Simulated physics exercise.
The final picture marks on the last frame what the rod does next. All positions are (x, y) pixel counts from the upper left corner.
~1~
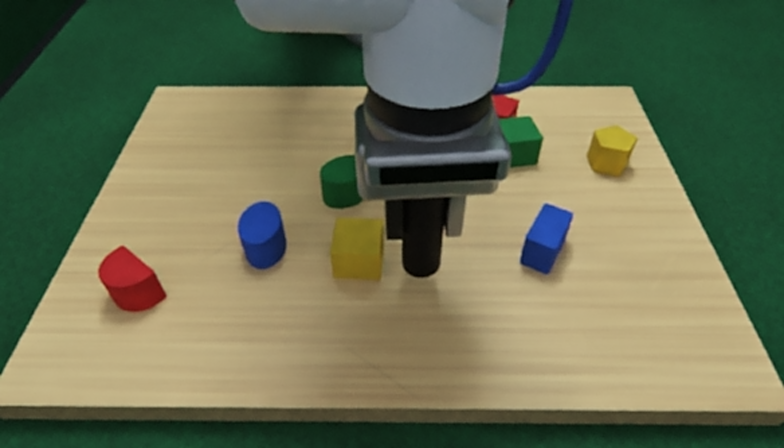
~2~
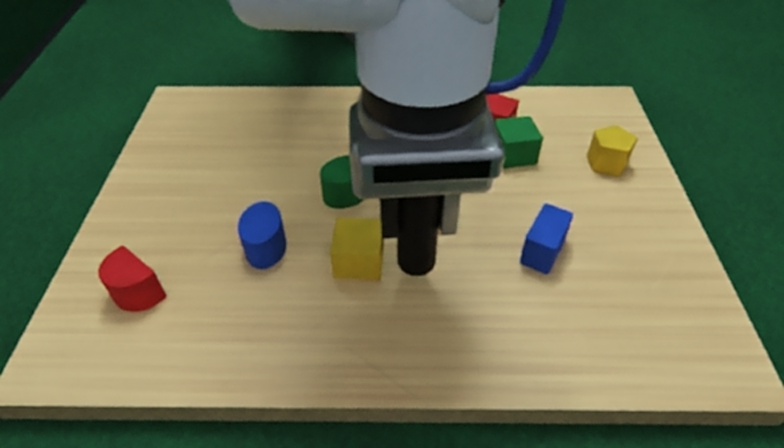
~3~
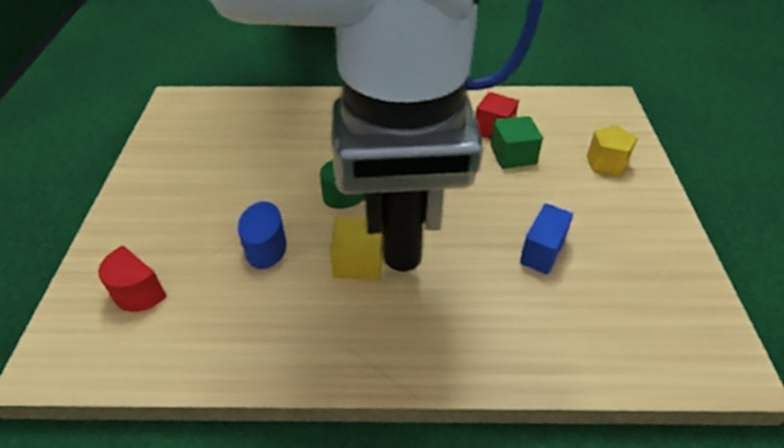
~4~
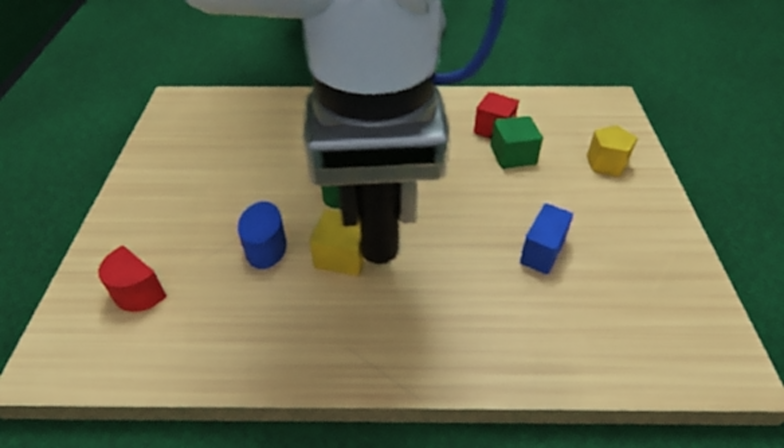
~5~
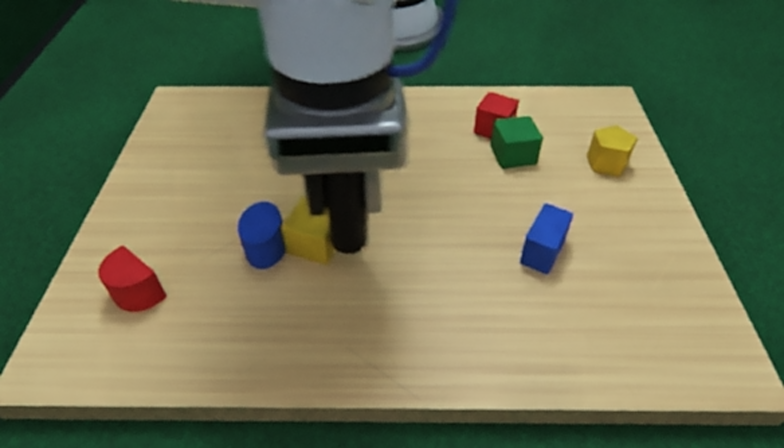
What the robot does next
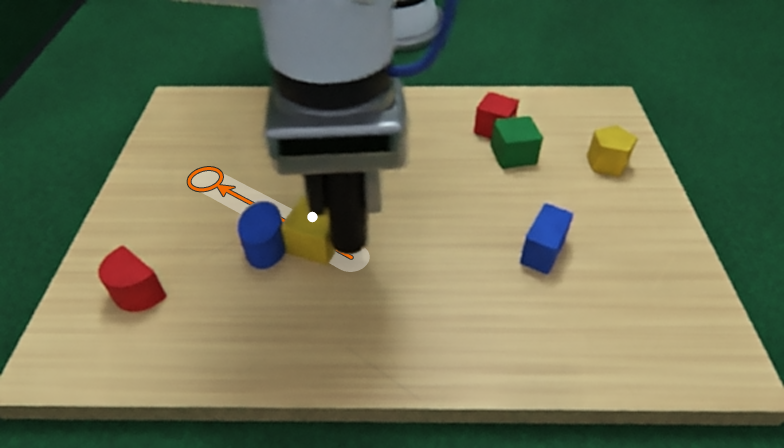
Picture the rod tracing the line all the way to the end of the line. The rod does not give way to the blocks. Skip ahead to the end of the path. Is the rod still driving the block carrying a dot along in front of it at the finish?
No - that is not the case.
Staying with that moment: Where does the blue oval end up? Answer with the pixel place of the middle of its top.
Somewhere near (170, 221).
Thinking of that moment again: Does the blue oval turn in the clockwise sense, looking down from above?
It seems not.
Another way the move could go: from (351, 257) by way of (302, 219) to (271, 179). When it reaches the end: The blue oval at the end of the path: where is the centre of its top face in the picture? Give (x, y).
Most likely (209, 219).
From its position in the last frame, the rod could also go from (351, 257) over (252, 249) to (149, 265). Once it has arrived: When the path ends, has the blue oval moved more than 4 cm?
Going by the path, yes.
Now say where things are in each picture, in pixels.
In the first picture, rod's lower end (421, 263); blue oval (259, 221); yellow four-sided block (357, 235); green oval (344, 168).
In the second picture, rod (417, 262); blocks still.
In the third picture, rod (403, 257); blocks still.
In the fourth picture, rod (380, 250); yellow four-sided block (340, 229).
In the fifth picture, rod (350, 240); blue oval (259, 221); yellow four-sided block (312, 217); green oval hidden.
Drawn move, from (351, 257) to (205, 179); the dot is on the yellow four-sided block.
What follows on the original path. One third of the way, rod (294, 211); blue oval (205, 216), turned 10° anticlockwise; yellow four-sided block (250, 198), turned 35° anticlockwise.
Two thirds of the way, rod (244, 185); blue oval (171, 221), turned 50° anticlockwise; yellow four-sided block (199, 189), turned 70° anticlockwise.
At the end, rod (199, 162); blue oval (170, 221), turned 50° anticlockwise; yellow four-sided block (194, 189), turned 75° anticlockwise; green oval still.
